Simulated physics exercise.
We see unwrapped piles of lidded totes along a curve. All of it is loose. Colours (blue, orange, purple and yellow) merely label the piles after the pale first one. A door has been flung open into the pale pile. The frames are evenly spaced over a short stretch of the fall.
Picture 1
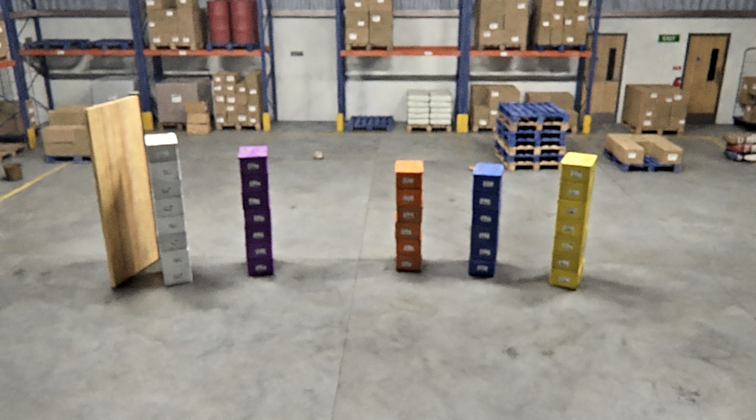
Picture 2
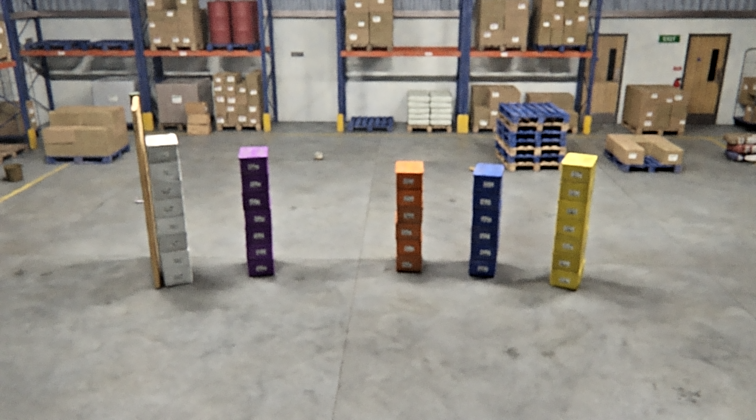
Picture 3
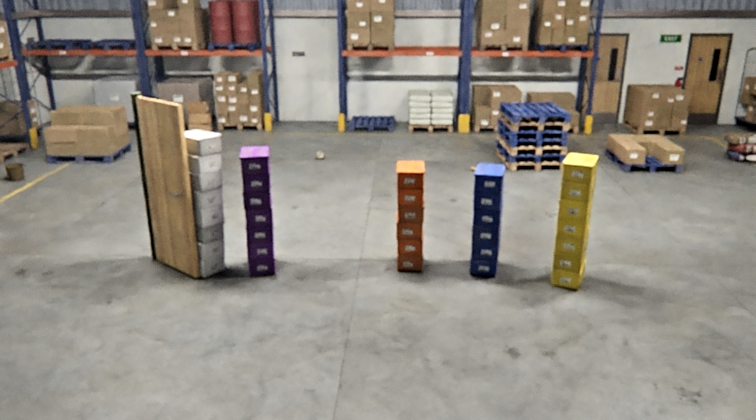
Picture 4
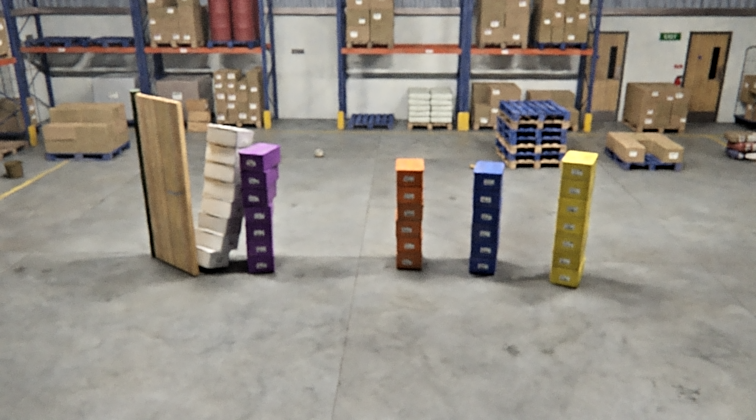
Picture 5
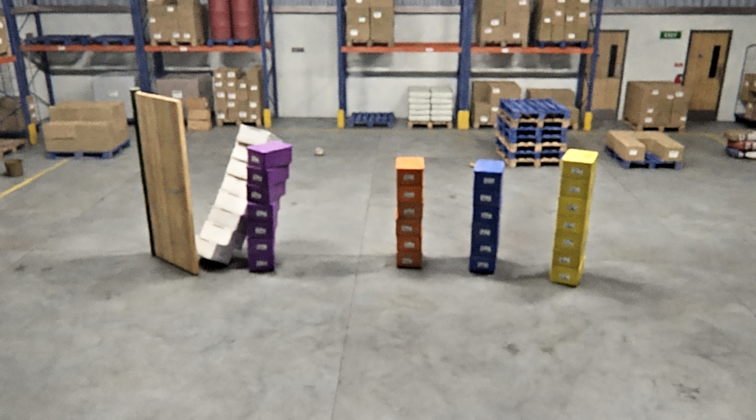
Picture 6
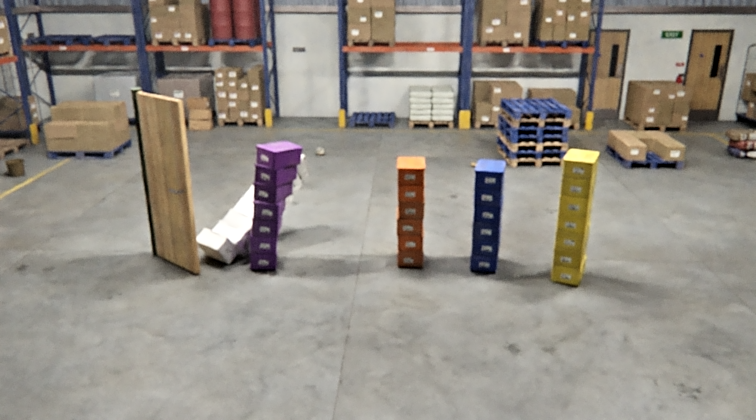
A wooden door swinging into a pale pile of totes, which leans right against the purple pile, shifting its upper totes.
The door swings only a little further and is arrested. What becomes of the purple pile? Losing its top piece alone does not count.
In the end the purple column collapses.
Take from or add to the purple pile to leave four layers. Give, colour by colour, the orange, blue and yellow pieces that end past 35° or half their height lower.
Down at the end: Orange 0, blue 0, yellow 0.
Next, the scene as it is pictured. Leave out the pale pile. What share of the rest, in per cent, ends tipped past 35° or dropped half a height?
About 25 per cent.
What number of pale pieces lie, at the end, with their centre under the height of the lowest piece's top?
The count is 8.
Shortly afterwards, 8 of the pale pile down; none of the 7 purple totes down (0 of 26 in all colours); top purple tote tilted a little.
Next, 8 of the pale pile down; none of the 7 purple totes down (0 of 26 in all colours); top purple tote tilted clearly, a little lower.
Some moments later, 8 of the pale pile down; 7 of the 7 purple totes down (7 of 26 in all colours); top purple tote on its side.
In the end, 8 of the pale pile down; 7 of the 7 purple totes down (7 of 26 in all colours); top purple tote on its side; top orange tote half its height from its place. From the last view, middles, top purple tote near (398, 234), top orange tote near (417, 172).
